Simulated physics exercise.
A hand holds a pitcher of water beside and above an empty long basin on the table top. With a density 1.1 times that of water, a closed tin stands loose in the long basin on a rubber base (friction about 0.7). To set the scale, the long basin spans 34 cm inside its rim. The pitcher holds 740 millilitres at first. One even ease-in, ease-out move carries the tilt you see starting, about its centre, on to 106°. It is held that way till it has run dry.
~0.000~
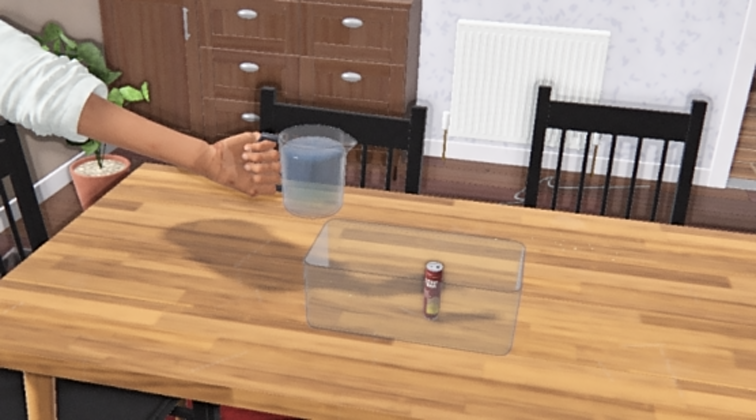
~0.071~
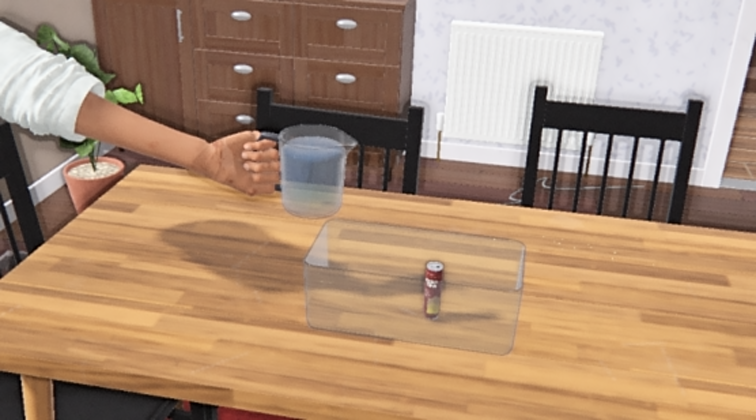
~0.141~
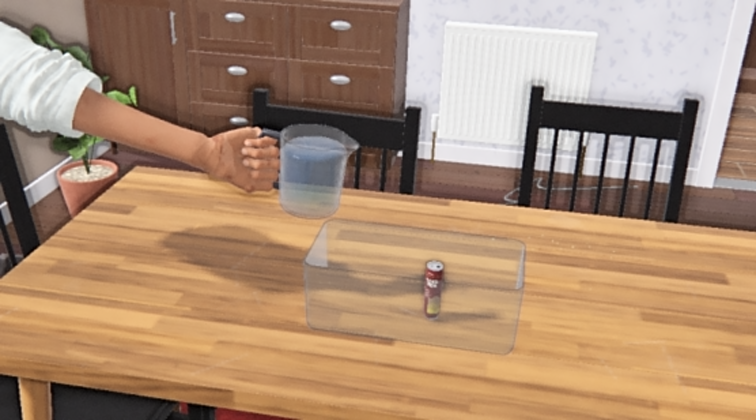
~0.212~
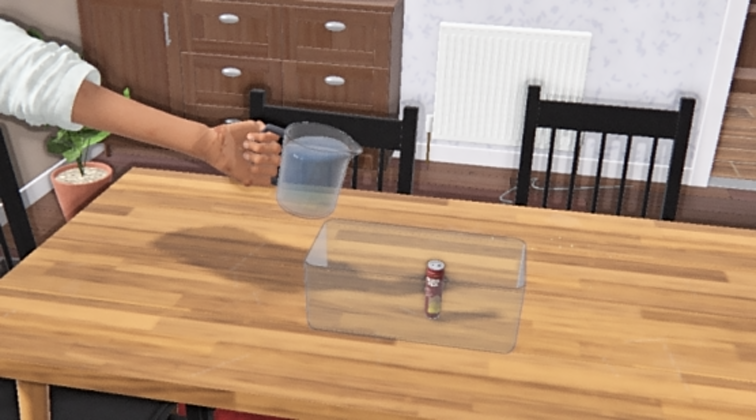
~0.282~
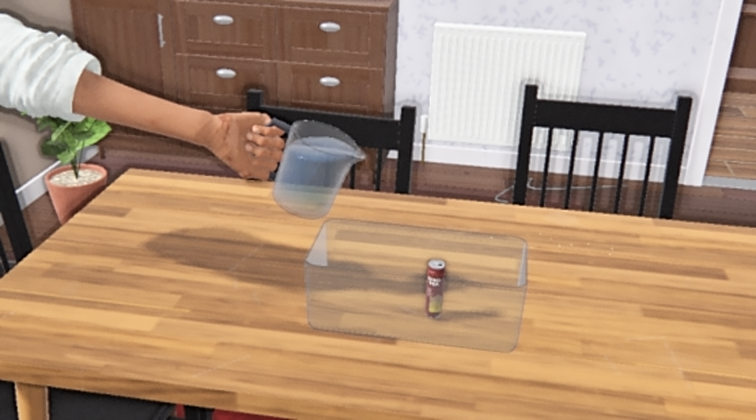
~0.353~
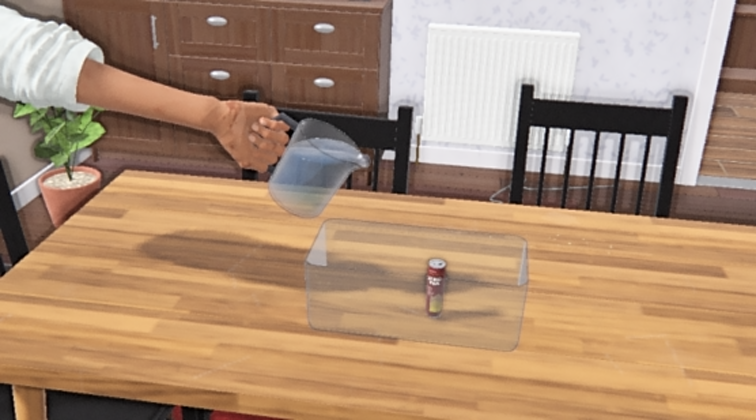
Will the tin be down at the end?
No.
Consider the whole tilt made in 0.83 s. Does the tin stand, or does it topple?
In that case the tin stays vertical.
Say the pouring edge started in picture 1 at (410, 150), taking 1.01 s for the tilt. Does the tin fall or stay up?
Then it topples.
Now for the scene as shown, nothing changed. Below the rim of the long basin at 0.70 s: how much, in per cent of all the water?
The basin holds roughly 18 in a hundred parts at that moment.
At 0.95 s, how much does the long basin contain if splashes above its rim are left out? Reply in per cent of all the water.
Near 74 per cent of the total.
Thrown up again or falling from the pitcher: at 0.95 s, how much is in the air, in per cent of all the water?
Something like 10 per cent is in the air then.
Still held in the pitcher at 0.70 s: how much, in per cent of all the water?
Fraction remaining: Approx. 64 per cent.
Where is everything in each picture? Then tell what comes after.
In the first frame, it leans 0°; its right rim is at (357, 143); the water meets the walls at (284, 143) and (346, 150); the long basin's rim runs from (316, 240) to (523, 267); the tin's top is at (434, 269).
In the second frame, it leans 1°; its right rim is at (357, 143); the water meets the walls at (284, 143) and (346, 150).
In the third frame, it leans 5°; its right rim is at (359, 146); the water meets the walls at (285, 143) and (348, 151).
In the fourth frame, it leans 11°; its right rim is at (363, 150); the water meets the walls at (287, 143) and (352, 151).
In the fifth frame, it leans 19°; its right rim is at (366, 157); the water meets the walls at (289, 145) and (361, 153).
In the sixth frame, it leans 29°; its right rim is at (368, 165); the water meets the walls at (285, 156) and (365, 157); 1 per cent is over the edge.
By 0.70 s the tilt is 83° and 63 per cent is still to pour; the tin stands where it began.
By 0.95 s the tilt is 105° and 16 per cent is still to pour; the tin stands where it began.
By 1.22 s the tilt is 106° and 1 per cent is still to pour; the tin stands where it began.
By 1.51 s the tilt is 106° and 0 per cent is still to pour; the tin stands where it began.
At rest the tin stands where it began.
